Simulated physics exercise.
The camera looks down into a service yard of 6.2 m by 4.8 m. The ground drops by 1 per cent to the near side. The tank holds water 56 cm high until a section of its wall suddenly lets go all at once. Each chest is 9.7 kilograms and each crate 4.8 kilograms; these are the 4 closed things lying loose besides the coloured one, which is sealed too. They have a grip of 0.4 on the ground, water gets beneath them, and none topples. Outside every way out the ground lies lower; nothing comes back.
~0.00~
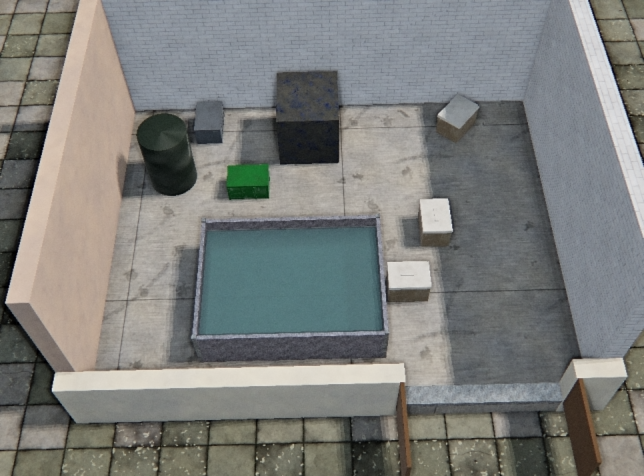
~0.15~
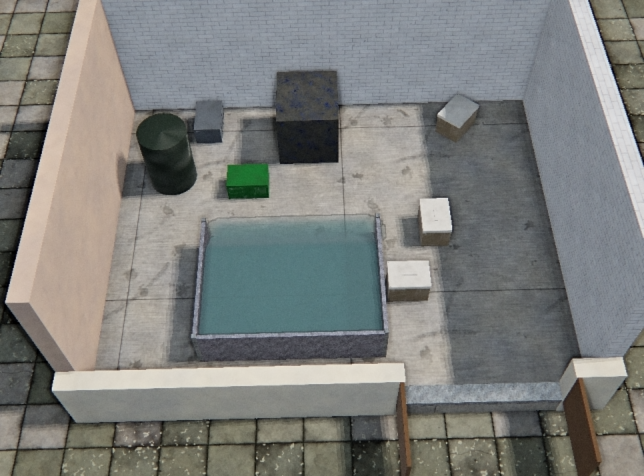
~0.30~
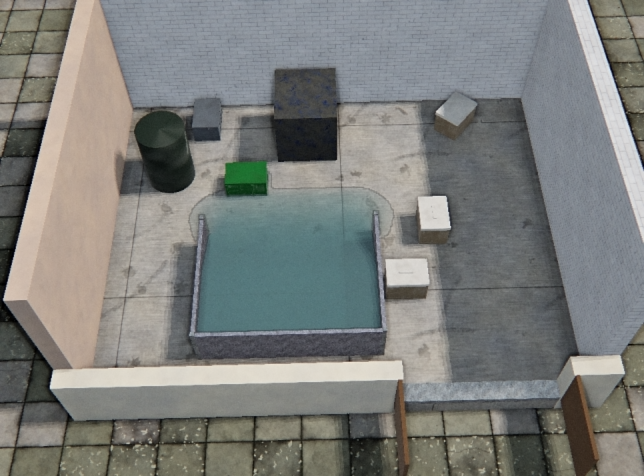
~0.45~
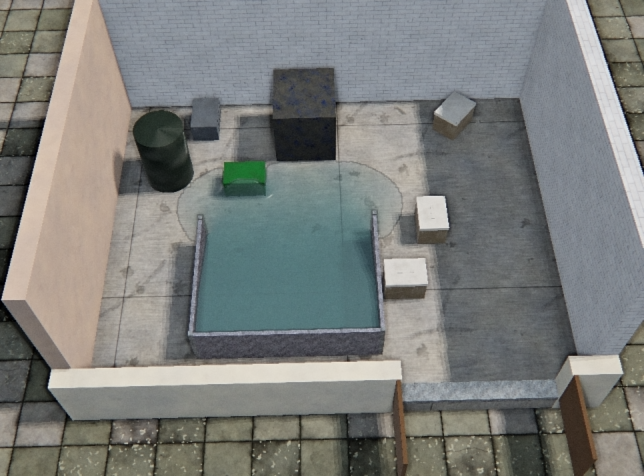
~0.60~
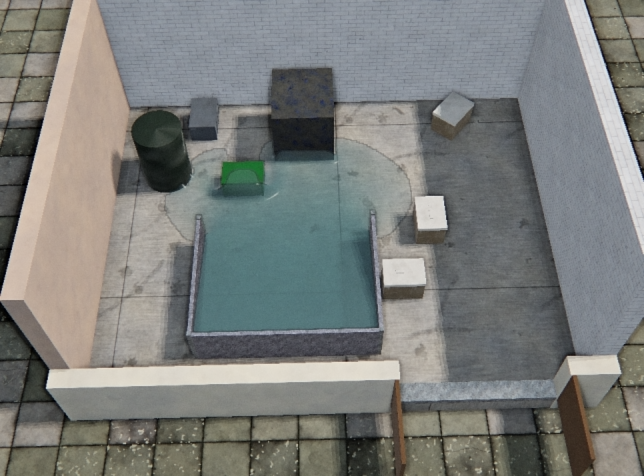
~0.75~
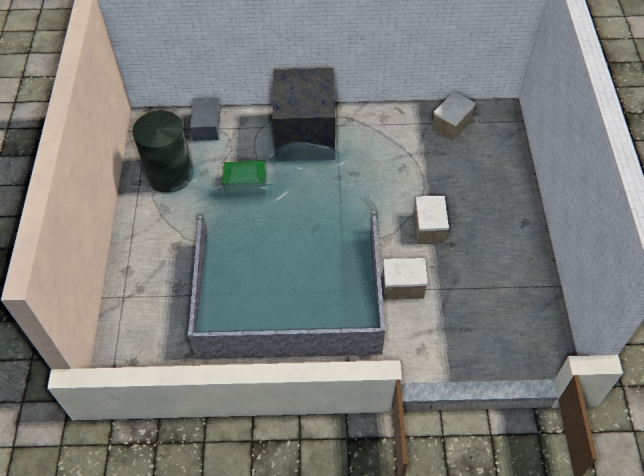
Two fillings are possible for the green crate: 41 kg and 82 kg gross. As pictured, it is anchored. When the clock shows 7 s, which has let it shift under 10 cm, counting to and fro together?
Outcome: Both fail.
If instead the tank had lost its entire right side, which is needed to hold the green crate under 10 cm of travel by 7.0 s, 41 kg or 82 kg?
In that case, even the light one works.
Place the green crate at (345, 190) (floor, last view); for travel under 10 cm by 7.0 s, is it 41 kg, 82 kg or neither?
Short version: Not even the heavier.
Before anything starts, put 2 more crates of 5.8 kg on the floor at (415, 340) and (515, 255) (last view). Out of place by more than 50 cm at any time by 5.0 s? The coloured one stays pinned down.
In that order: Under, over.
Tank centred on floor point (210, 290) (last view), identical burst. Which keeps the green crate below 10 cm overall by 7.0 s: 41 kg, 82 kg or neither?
In that case, simply put, both options fail.
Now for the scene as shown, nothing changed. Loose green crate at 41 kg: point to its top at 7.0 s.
Pixel estimate: Near (141, 140).
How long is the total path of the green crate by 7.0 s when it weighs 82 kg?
Total distance: Near 120 cm.
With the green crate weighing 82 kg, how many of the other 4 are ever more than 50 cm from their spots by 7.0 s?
I count 3.
After 1.4 s the green crate would be 120 cm from its start with 41 kg and 51 cm from its start with 82 kg; 16 cm of water round it then.
After 3.1 s the green crate would be 177 cm from its start with 41 kg and 110 cm from its start with 82 kg; 15 cm of water round it then.
After 4.9 s the green crate would be 170 cm from its start with 41 kg and 110 cm from its start with 82 kg; 11 cm of water round it then.
After 7.0 s the green crate would be 170 cm from its start with 41 kg and 110 cm from its start with 82 kg; 7 cm of water round it then.
